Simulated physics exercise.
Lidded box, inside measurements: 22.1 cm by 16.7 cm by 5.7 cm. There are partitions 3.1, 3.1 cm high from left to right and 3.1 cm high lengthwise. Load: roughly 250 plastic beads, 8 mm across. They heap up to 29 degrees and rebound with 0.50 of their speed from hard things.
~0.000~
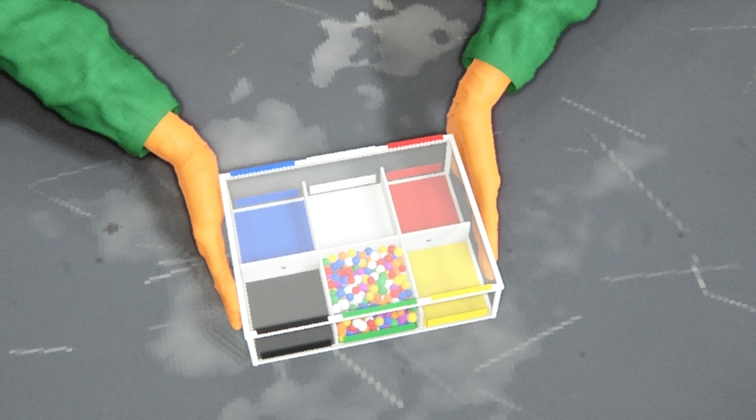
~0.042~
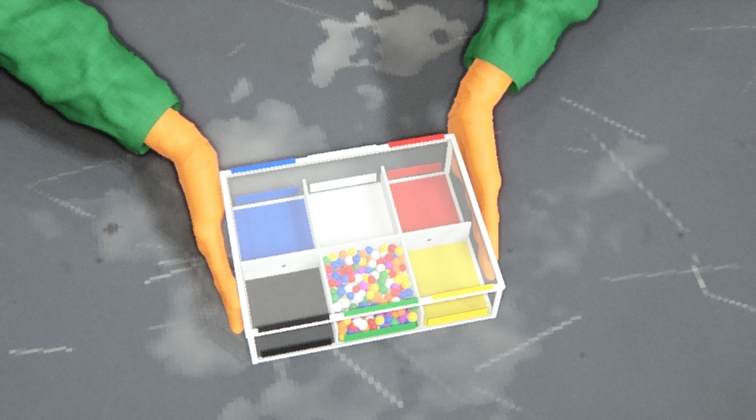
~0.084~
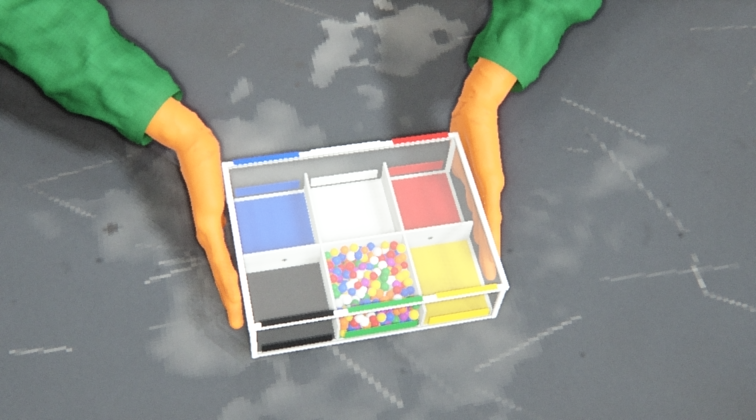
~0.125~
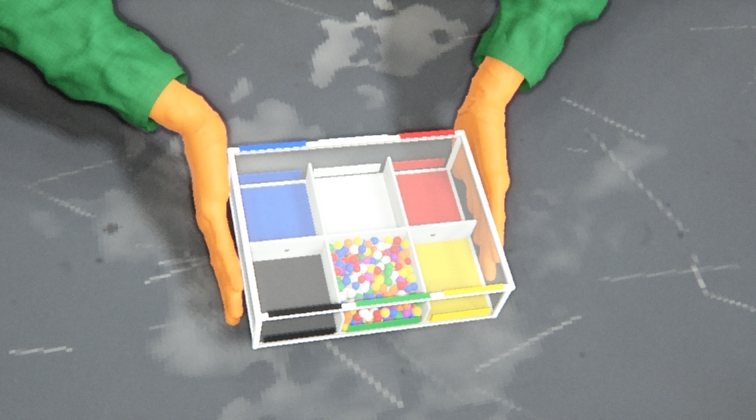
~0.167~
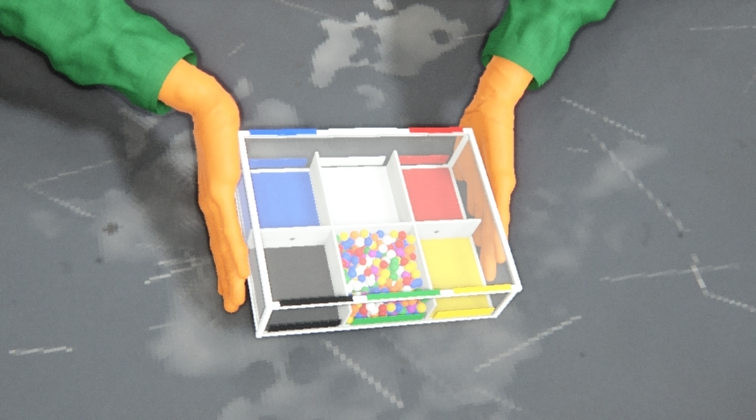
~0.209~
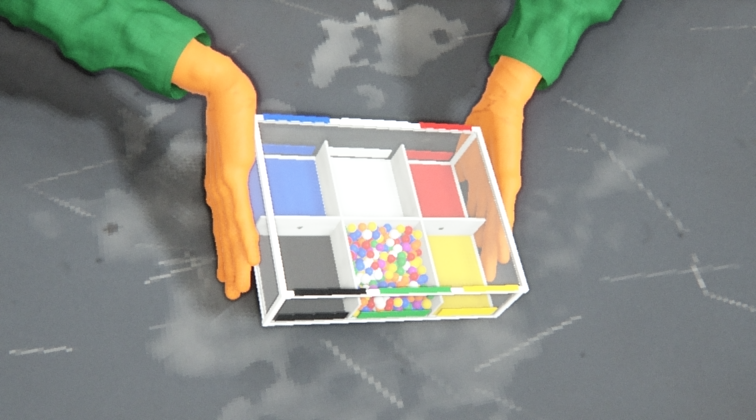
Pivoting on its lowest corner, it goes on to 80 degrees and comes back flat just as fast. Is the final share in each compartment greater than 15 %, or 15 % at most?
Red: 15 % at most, blue: 15 % at most, green: Greater than 15 %, yellow: Greater than 15 %, white: 15 % at most, black: 15 % at most.
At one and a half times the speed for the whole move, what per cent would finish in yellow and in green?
In that case yellow would keep 60 % and green would keep 40 %.
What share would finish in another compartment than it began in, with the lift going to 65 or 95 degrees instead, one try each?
Roughly 35 percent, then roughly 85 percent.
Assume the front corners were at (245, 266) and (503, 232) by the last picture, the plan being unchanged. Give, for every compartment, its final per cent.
Per cent at the finish: Red 35, blue 0, green 35, yellow 0, white 30, black 0.
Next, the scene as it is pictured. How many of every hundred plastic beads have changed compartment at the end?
Near 55 per cent, all told.
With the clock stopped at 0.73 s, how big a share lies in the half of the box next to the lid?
Roughly 50 percent of the pieces.
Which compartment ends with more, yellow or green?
Yellow.
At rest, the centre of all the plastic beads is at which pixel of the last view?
Est. centre at rest: (431, 288) px.
After 0.73 s, tilt 79 degrees; green 70 %, yellow 30 %.
After 1.07 s, tilt 33 degrees; green 45 %, yellow 55 %.
After 1.51 s, tilt 0 degrees; green 45 %, yellow 55 %.
At rest (2.1 s), red 0 %, blue 0 %, green 45 %, yellow 55 %, white 0 %, black 0 %.
